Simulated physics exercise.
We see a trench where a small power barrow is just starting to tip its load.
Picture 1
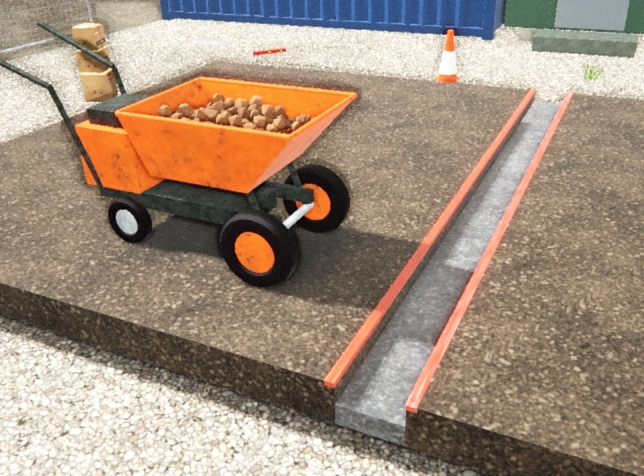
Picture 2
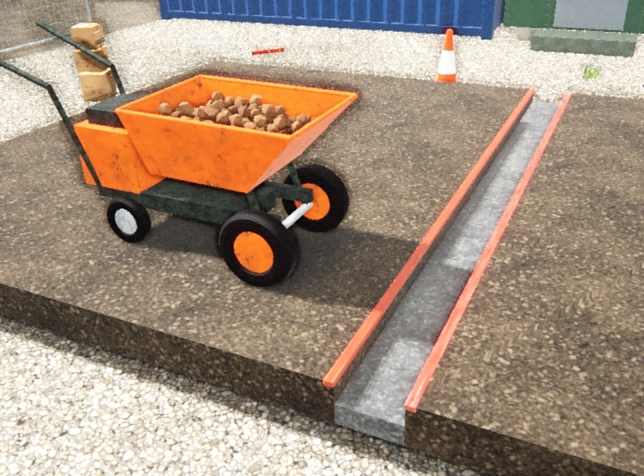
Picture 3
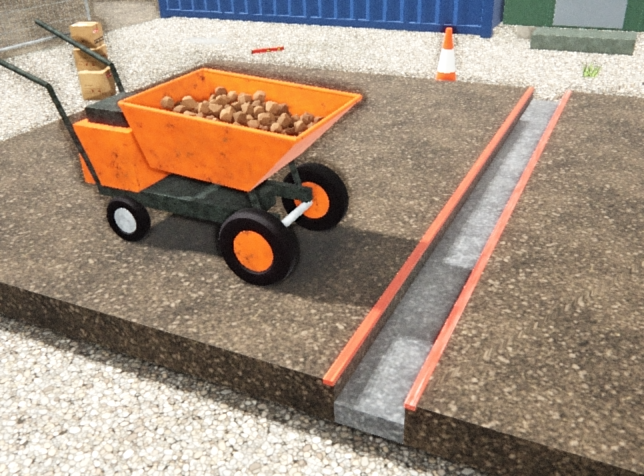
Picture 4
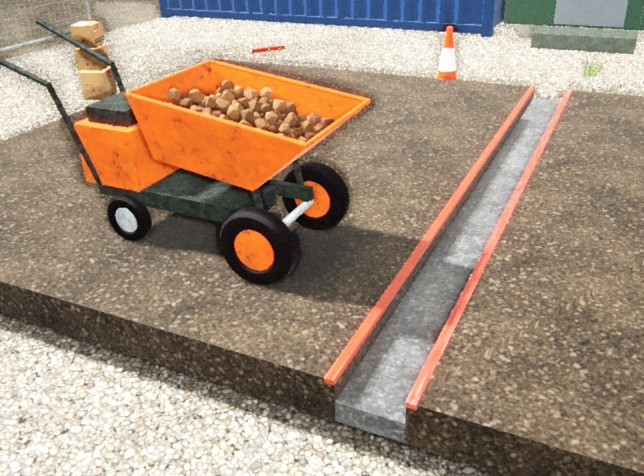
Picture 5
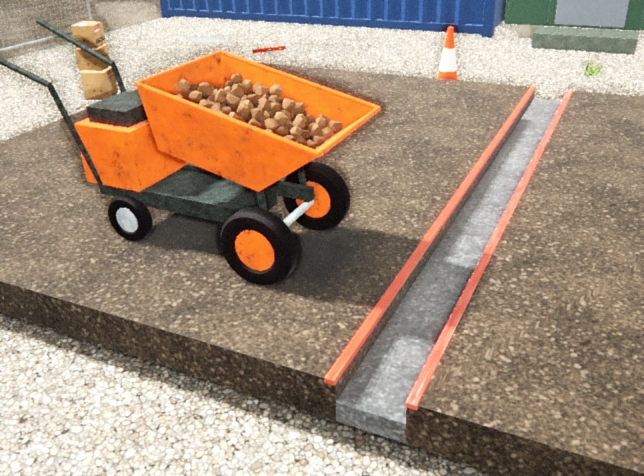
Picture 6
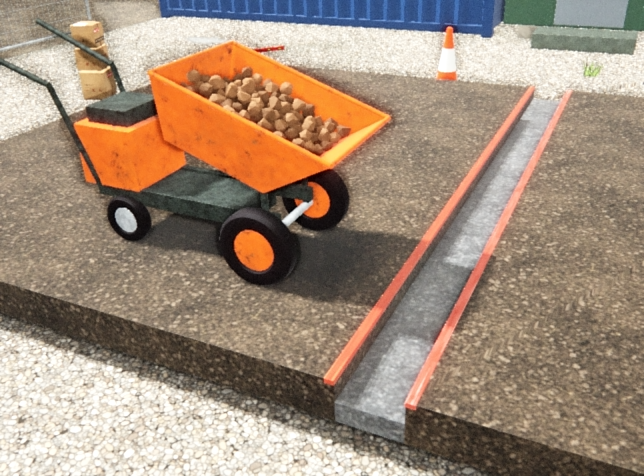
An orange barrow's skip, loaded with brown lumps, gradually tilts toward the trench at right.
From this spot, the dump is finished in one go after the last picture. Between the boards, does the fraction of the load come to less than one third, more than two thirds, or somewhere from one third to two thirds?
I predict the trench will see a third to two thirds of the load.
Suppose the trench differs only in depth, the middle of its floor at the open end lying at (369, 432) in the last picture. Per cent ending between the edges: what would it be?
It comes out near 80 percent.
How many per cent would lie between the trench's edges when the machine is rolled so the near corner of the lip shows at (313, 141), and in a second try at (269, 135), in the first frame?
You'd see around 40 per cent the first time and around 60 per cent the second.
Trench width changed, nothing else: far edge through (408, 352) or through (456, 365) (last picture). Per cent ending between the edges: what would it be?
Result, try 1: 30 in a hundred; try 2: 70 in a hundred.
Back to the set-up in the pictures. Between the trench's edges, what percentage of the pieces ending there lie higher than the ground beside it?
Around 25 per cent.
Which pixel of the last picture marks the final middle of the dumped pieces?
Somewhere around (443, 290) in the final view.
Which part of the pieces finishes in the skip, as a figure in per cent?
Around 25 %.
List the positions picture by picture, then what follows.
In the first frame, lip of the skip at (290, 138), level; top of the load at (225, 118), clay clods; first edge of the trench at (357, 341); far edge at (434, 362), the trench under half as wide as the skip, and shallow for its width.
In the second frame, lip of the skip at (291, 139), level; top of the load at (213, 116).
In the third frame, lip of the skip at (297, 141), tipped barely; top of the load at (216, 112).
In the fourth frame, lip of the skip at (307, 146), tipped a little; top of the load at (210, 104).
In the fifth frame, lip of the skip at (319, 154), tipped a little; top of the load at (210, 102).
In the sixth frame, lip of the skip at (330, 166), tipped clearly; top of the load at (220, 96); first edge of the trench at (357, 339); far edge at (433, 359).
Soon after the last picture, skip tipped steeply; all in the skip.
A little later, skip tipped right over; about half in the skip; about a third in or heaped over the trench; a small part beyond it; a stray few falling.
Later still, skip tipped right over; about a quarter in the skip; a stray few short of the trench; about half in or heaped over the trench; about a quarter beyond it.
At rest, skip tipped right over; about a quarter in the skip; a stray few short of the trench; about half in or heaped over the trench; about a quarter beyond it.
